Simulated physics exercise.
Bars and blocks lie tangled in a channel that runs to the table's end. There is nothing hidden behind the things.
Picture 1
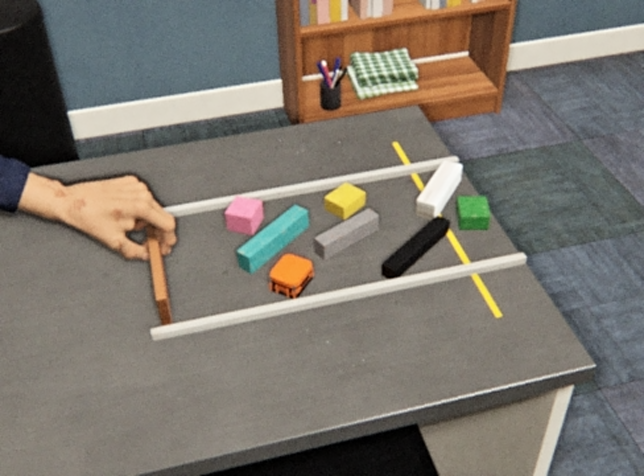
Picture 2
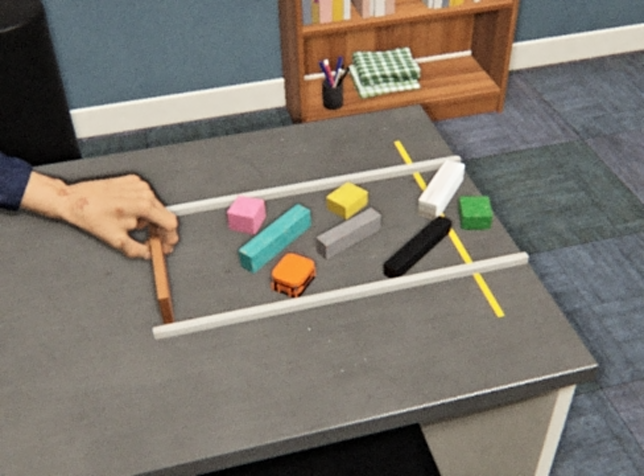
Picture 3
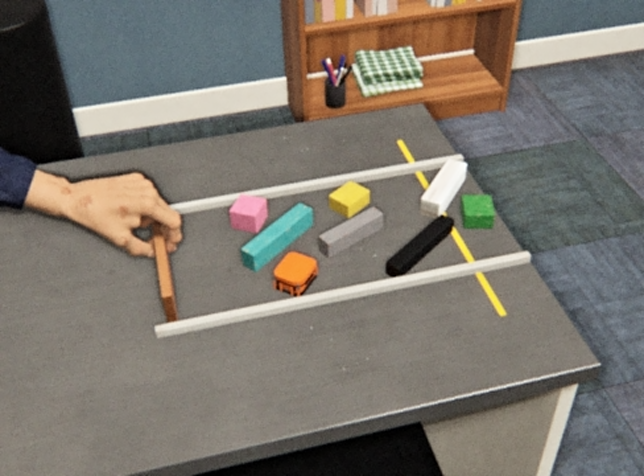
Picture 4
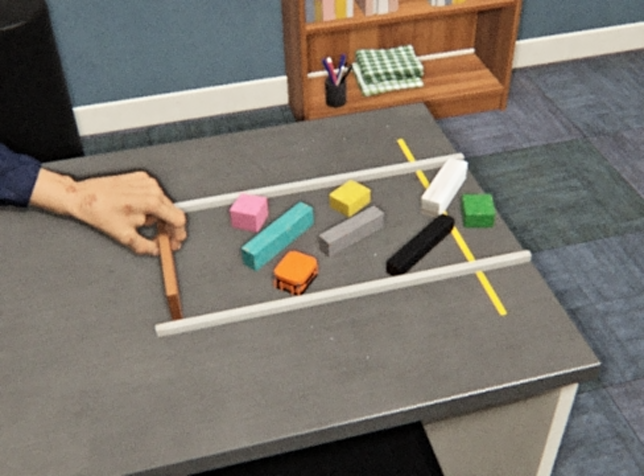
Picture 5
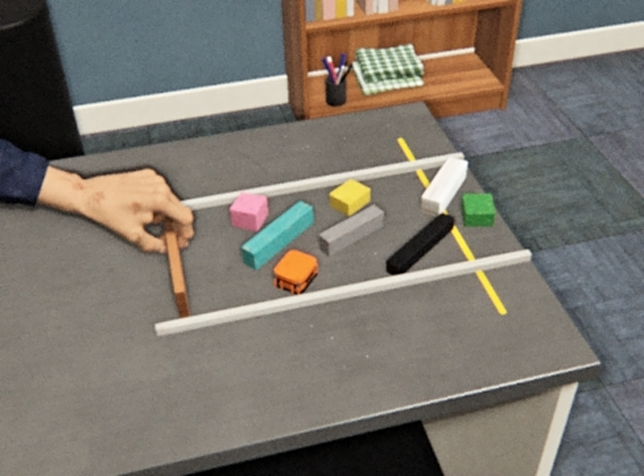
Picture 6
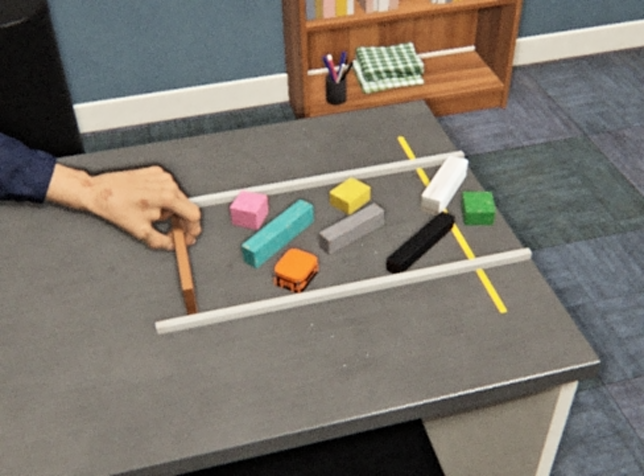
In this clip, a hand holding an upright brown board slides it slightly to the right between two pale rails on a grey desk, while the coloured blocks and bars, orange object and yellow tape ahead of it stay in place.
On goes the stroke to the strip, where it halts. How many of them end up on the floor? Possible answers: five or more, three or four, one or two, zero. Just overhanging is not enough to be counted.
Off the edge: Three or four.
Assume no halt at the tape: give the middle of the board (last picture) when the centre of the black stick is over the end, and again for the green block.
The middle would be close to (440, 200) and then close to (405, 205).
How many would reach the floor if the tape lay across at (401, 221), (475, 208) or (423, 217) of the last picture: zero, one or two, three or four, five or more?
Going tape by tape, I get none, then five or over, then 1 or 2.
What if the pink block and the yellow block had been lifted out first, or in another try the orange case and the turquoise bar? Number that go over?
Going first to second: 1 and 1.
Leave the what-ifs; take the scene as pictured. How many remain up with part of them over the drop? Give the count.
It comes to 2.
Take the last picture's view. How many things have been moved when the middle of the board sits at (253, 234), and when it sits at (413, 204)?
Counting first: 2, next 8.
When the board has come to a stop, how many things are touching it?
The figure is 3.
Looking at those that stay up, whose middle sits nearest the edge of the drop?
It's the yellow block that is foremost.
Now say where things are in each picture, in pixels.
Green block (473, 213); white stick (439, 190); black stick (416, 247); board (156, 257); tape (440, 218), in the first picture.
White stick (441, 189); orange case (293, 277), in the second picture.
Black stick (421, 246); board (162, 254), in the third picture.
Green block (478, 211); grey bar (352, 231), in the fourth picture.
White stick (444, 187); yellow block (350, 198), in the fifth picture.
Green block (478, 209); white stick (445, 185); black stick (421, 243); board (181, 247); tape (445, 213), in the sixth picture.
Soon after, none off yet; green block at rest near (478, 209); white stick at rest near (445, 185); black stick at rest near (421, 243).
Then, none off yet; green block at rest near (478, 209); white stick at rest near (445, 185); black stick moving near (425, 243).
Further on, none off yet; green block moved about its own width near (504, 209); white stick moved a little near (466, 182); black stick moved about its own width near (476, 226).
At rest, the number that fall off is three or four; fallen, black stick, white stick and green block.
